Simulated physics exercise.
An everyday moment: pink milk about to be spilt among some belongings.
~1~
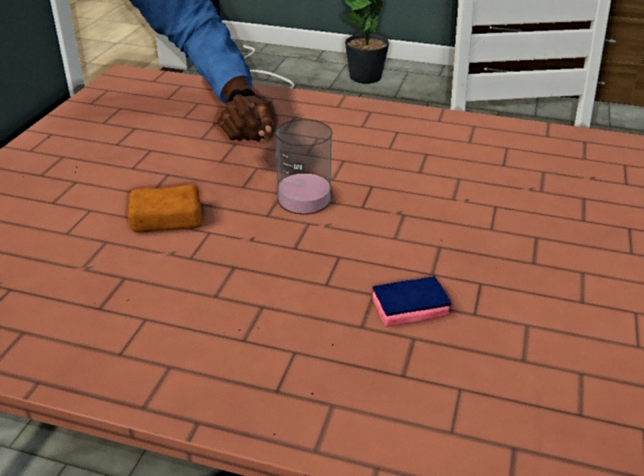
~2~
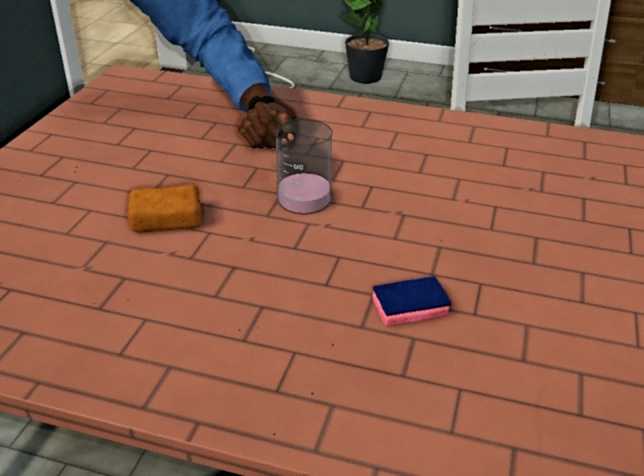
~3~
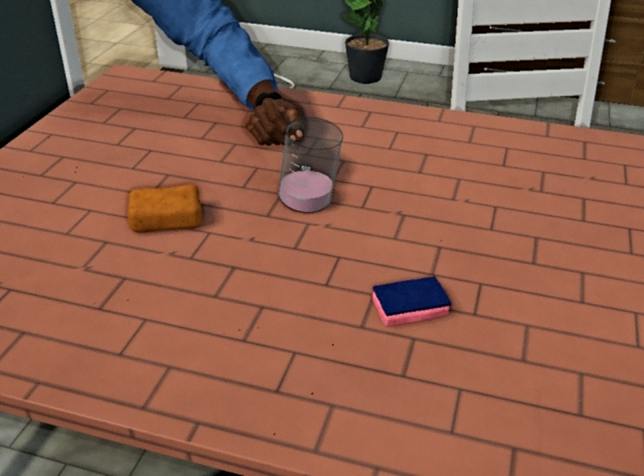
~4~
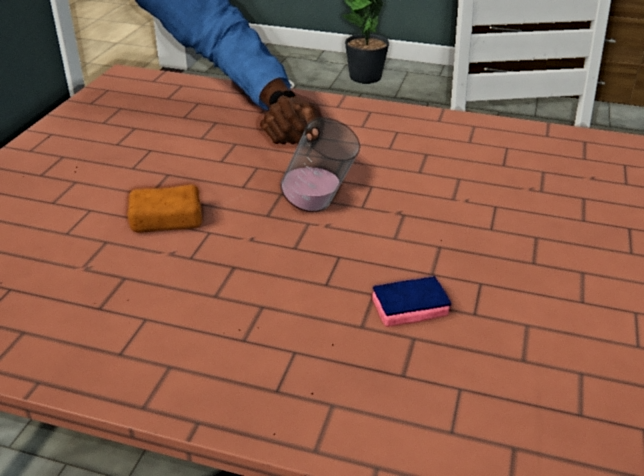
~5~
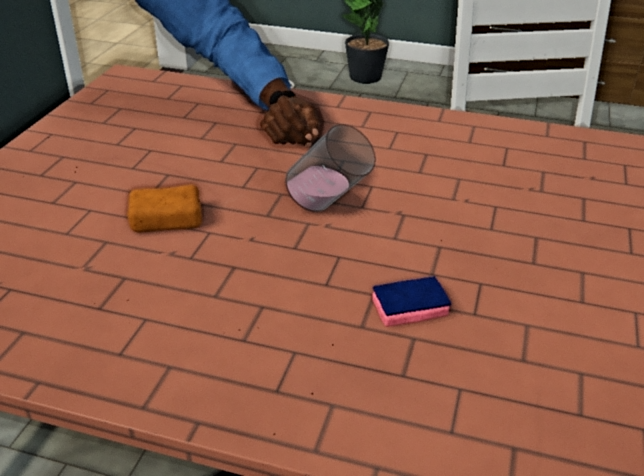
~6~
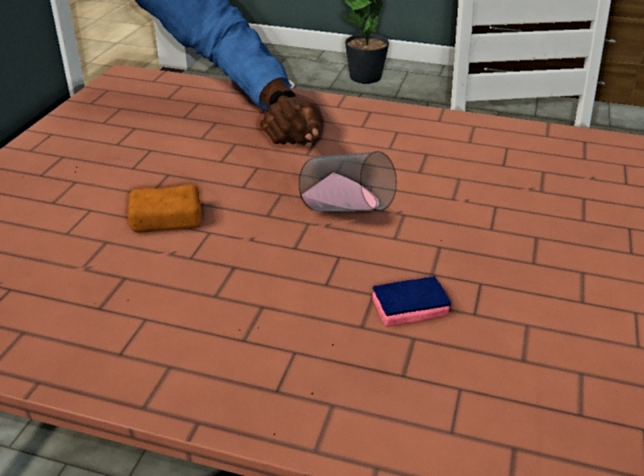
Hand in a blue sleeve nudging a clear beaker of pink milk, which tips rightward onto its side between bread roll and sponge.
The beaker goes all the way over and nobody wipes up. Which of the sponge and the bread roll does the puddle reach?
As for the sponge, it gets wet; the bread roll stays dry.
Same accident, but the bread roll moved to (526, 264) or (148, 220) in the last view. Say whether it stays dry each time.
First it ends up in the puddle, then it escapes.
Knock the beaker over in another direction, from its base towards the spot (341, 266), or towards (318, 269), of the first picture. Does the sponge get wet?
First it is reached, then it is reached.
Next, the puddle covers about as much as a plate; the sponge is in it; the bread roll is clear of it.
After that, the puddle covers about as much as a tray; the sponge is in it; the bread roll is clear of it.
Finally, the puddle covers about as much as a tray; the sponge is in it; the bread roll is clear of it.
